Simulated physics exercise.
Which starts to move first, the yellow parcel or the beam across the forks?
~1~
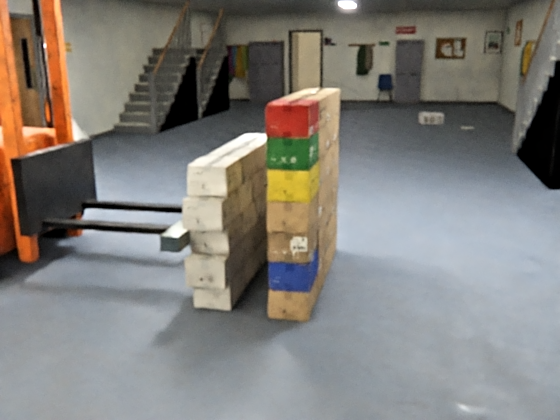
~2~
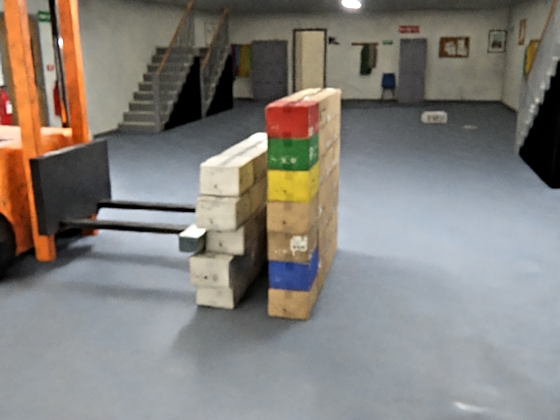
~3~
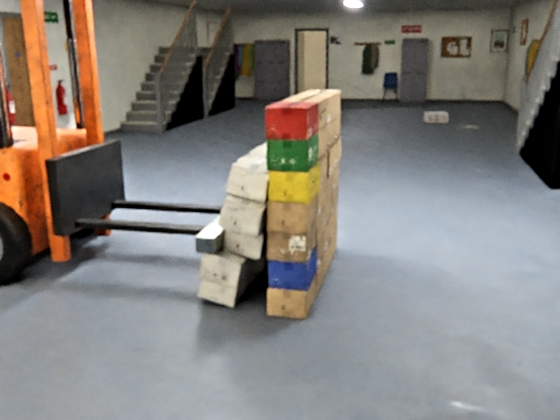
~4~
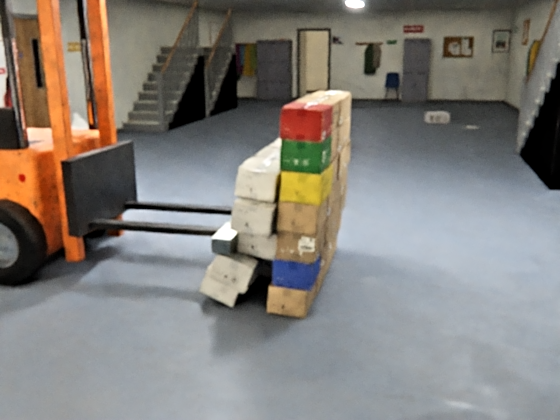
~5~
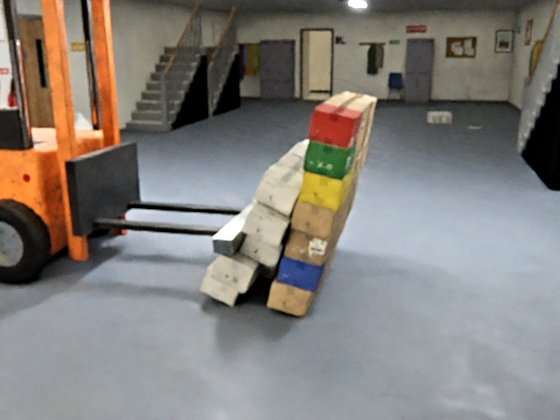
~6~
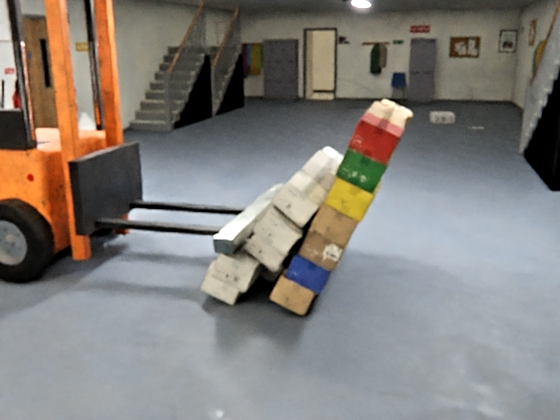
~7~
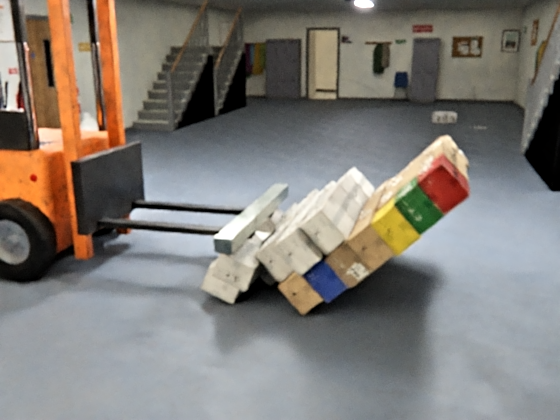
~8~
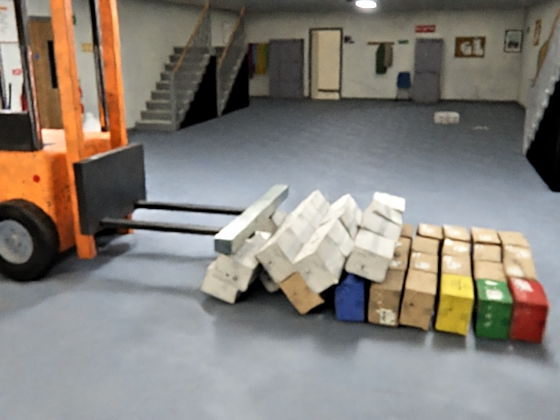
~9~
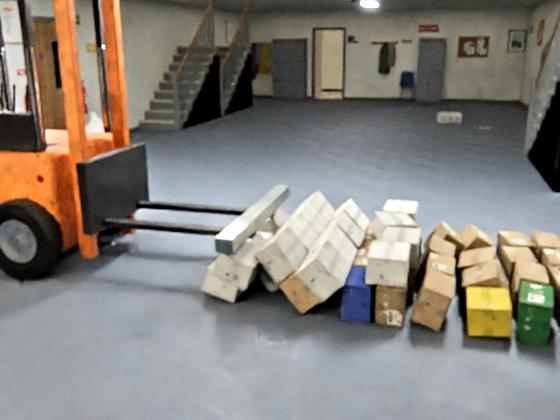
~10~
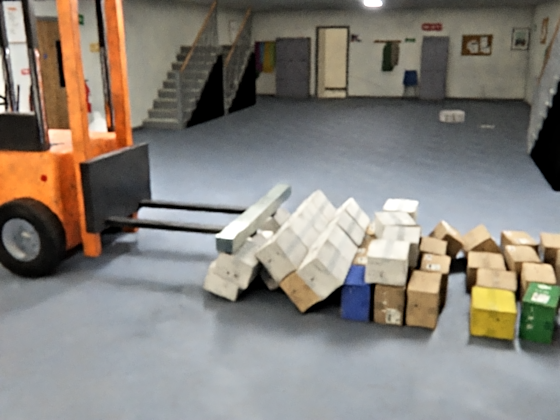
The beam starts to move first. The yellow parcel only shifts later, once the pale wall has been pushed against the brown one.
An orange forklift with a beam across its forks drives in from the left of a grey-floored hall with stairs and doors behind, seen from a slightly drifting side view. Ahead stand a pale wall of parcels and, just right of it, a taller brown one with red, green, yellow and blue parcels at its near end. The beam shoves the pale wall rightward into the brown one, and both lean over. The forklift stops, but the brown wall topples to the right and breaks apart. Pale parcels end slumped in a slanting heap, blue and green lie on their sides, yellow rests upside down, and red is out of view.
